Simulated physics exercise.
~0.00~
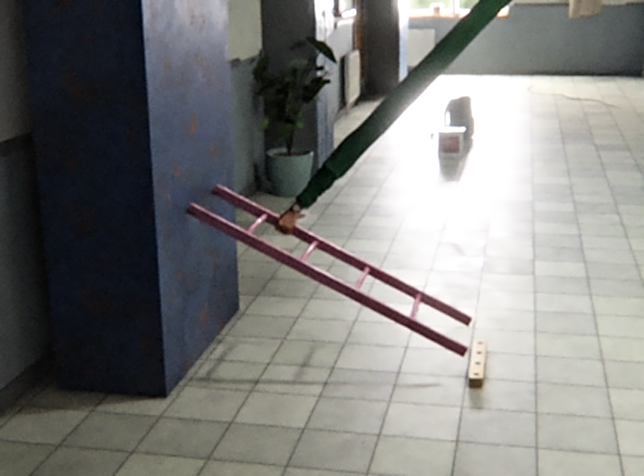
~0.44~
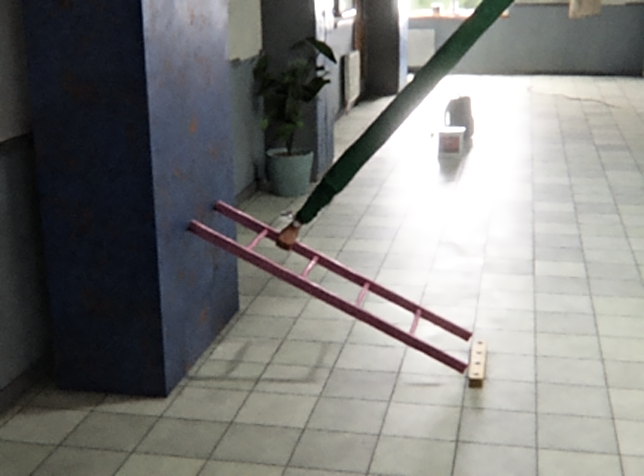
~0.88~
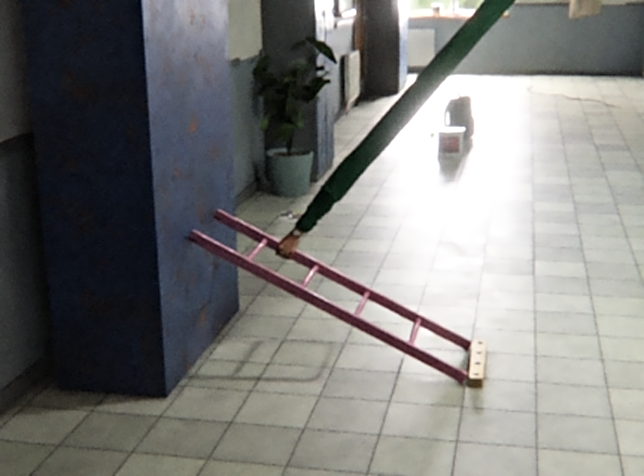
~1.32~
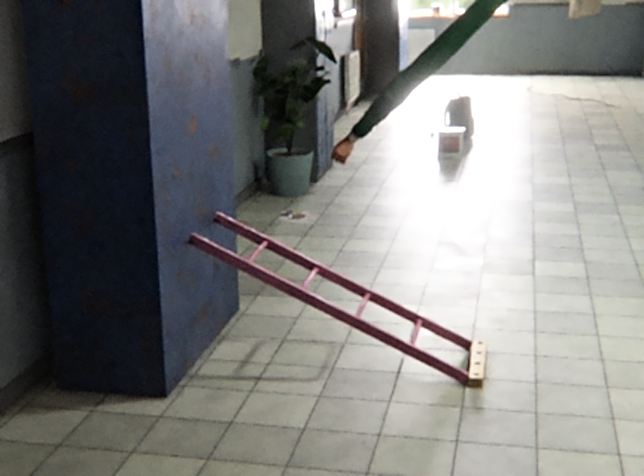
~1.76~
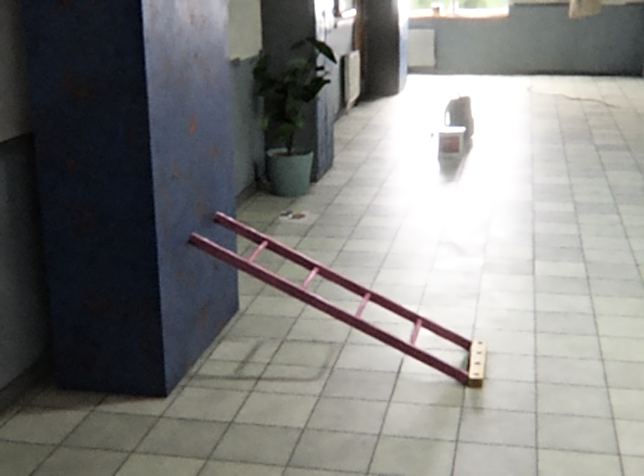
A pink ladder is lowered by hand against a batten and stays leaning on the blue pillar.
